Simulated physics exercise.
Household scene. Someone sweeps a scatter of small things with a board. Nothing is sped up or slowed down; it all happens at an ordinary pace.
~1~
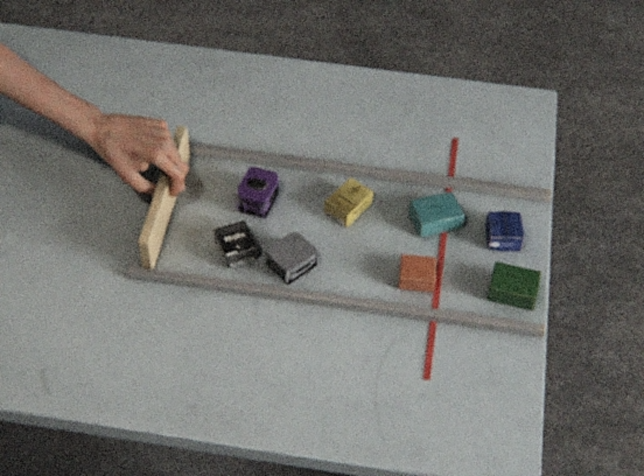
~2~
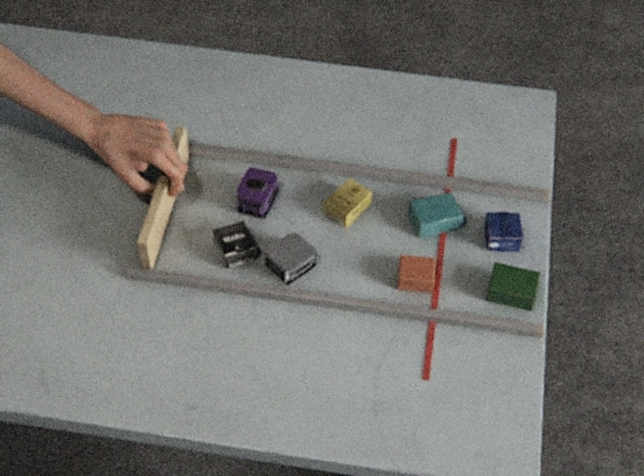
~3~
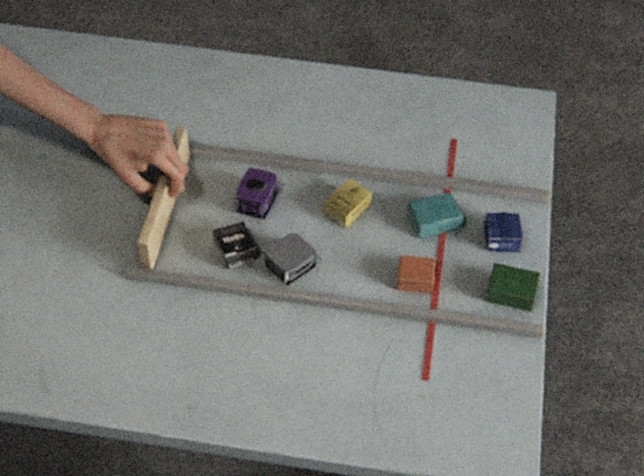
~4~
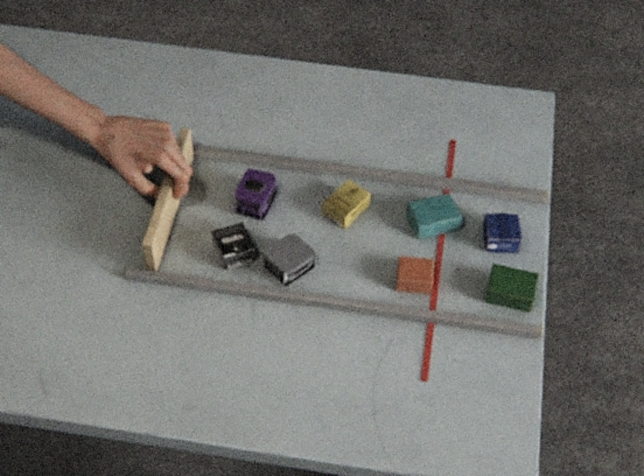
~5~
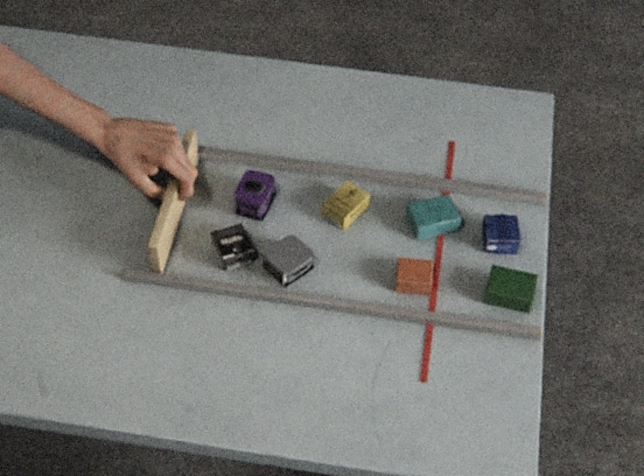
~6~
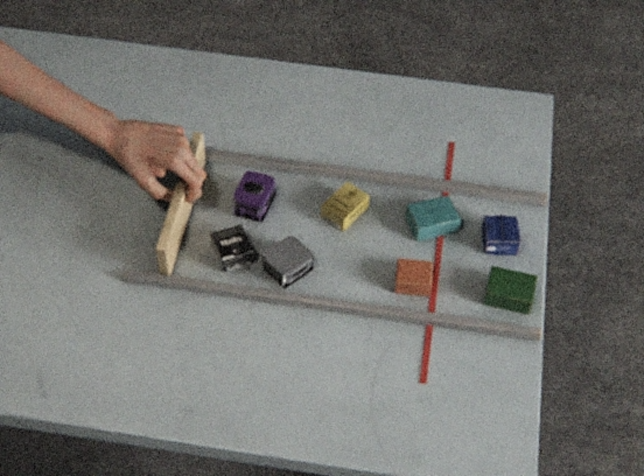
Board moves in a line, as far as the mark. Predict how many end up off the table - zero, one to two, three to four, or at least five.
One to two end up off the table.
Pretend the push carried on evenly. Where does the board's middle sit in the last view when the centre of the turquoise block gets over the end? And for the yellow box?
I'd put it close to (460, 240), and close to (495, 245) for the other one.
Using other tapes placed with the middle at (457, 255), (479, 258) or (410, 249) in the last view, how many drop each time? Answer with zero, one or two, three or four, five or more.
Either one or two; 3 or 4; none.
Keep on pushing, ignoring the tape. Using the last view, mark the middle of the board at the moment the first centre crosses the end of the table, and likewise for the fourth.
I'd put the first at about (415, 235) and the next at about (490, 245).
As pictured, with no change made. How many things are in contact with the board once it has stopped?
It is in contact with 3.
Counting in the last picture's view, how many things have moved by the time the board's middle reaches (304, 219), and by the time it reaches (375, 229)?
The number moved is 4 and then 7.
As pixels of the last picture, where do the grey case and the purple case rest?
The grey case settles near (461, 294); as for the purple case, near (458, 222).
Soon after, none off yet; green block at rest near (510, 290); blue box at rest near (501, 235); turquoise block at rest near (433, 218).
Then, none off yet; green block at rest near (510, 290); blue box moved about its own width near (530, 241); turquoise block moved about its own width near (490, 231).
At rest, the number that fall off is one or two; fallen, blue box.
